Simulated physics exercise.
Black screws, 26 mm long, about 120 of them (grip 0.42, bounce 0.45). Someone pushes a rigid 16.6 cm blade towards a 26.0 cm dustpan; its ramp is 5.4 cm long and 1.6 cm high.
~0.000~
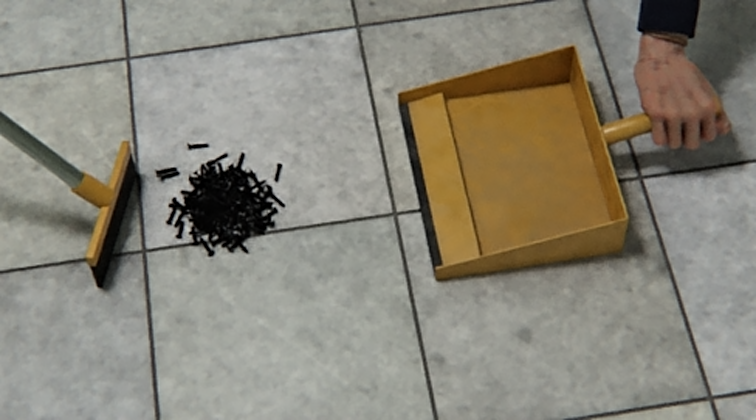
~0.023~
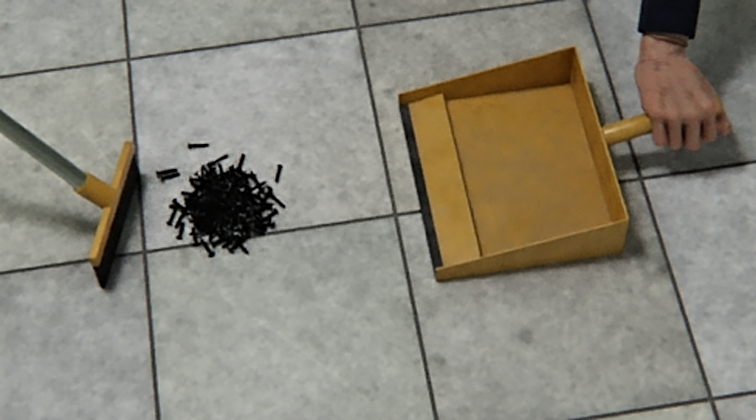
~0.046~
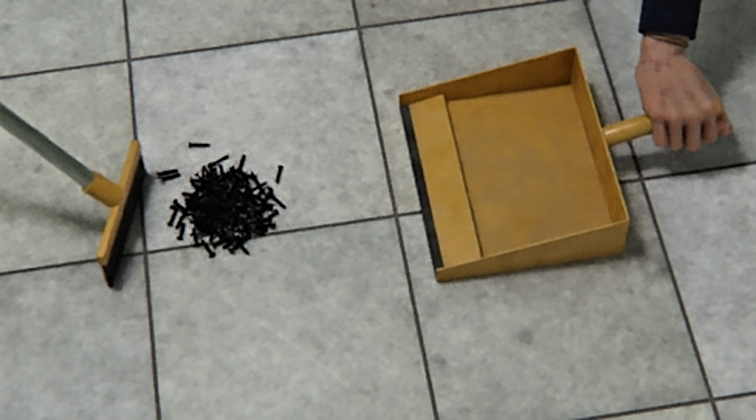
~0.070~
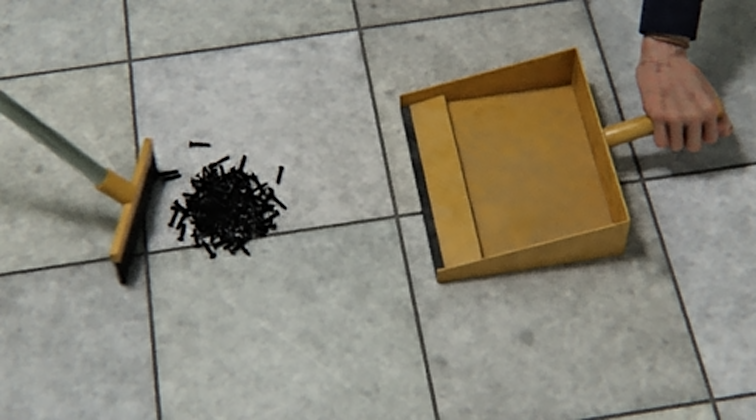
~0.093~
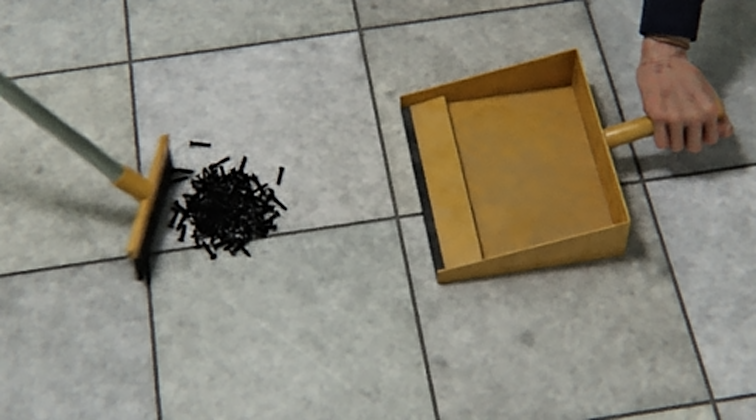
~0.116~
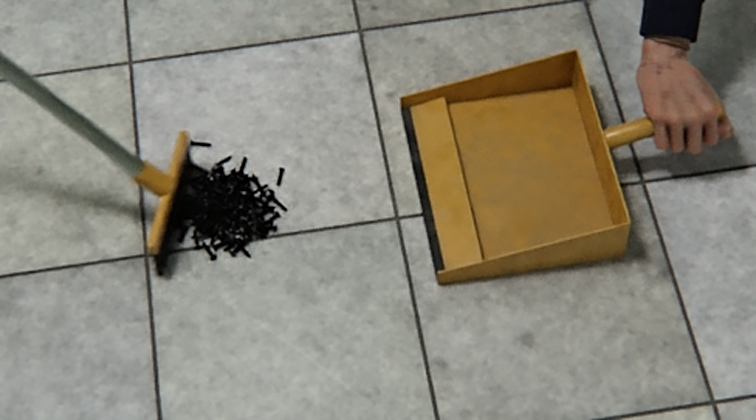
A yellow-edged blade on a pale grey-green pole slides rightward from the left side, slowly at first and then faster, reaching the near edge of a heap of small black screws and nudging a few. The heap sits left of centre on grey floor tiles with dark joints, seen from above at an angle by a still camera. On the right, a dark-sleeved hand keeps a mustard-yellow dustpan in place by its handle.
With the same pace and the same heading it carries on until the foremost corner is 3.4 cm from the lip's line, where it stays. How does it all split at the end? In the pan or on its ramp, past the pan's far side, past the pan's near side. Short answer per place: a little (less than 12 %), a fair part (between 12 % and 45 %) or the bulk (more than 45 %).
Pan - a fair part, far side - a little, near side - a little.
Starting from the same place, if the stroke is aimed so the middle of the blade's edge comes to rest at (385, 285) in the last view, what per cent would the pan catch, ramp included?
Close to 20 in a hundred.
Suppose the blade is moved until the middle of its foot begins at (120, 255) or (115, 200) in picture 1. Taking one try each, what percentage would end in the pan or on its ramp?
Estimates: 35 percent and 20 percent.
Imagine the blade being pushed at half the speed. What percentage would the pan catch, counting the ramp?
Then some 0 in a hundred.
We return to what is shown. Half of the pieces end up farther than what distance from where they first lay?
Roughly 24 cm.
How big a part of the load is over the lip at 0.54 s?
I'd say around 30 in a hundred has made it so far.
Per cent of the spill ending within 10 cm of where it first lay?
I'd say about 5 per cent.
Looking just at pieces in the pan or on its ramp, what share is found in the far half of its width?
I'd say near 70 per cent.
After 0.24 s, middle of the blade 17 cm from the lip; 0 % over the lip, far side 0 %, near side 0 %.
Then, at 0.32 s, middle of the blade 9 cm from the lip; 0 % over the lip, far side 0 %, near side 0 %.
After 0.54 s, middle of the blade 6 cm from the lip; 30 % over the lip, far side 0 %, near side 0 %.
At rest (1.3 s), pan 30 %, far side 0 %, near side 0 %, in front of the lip or behind the blade 65 %.
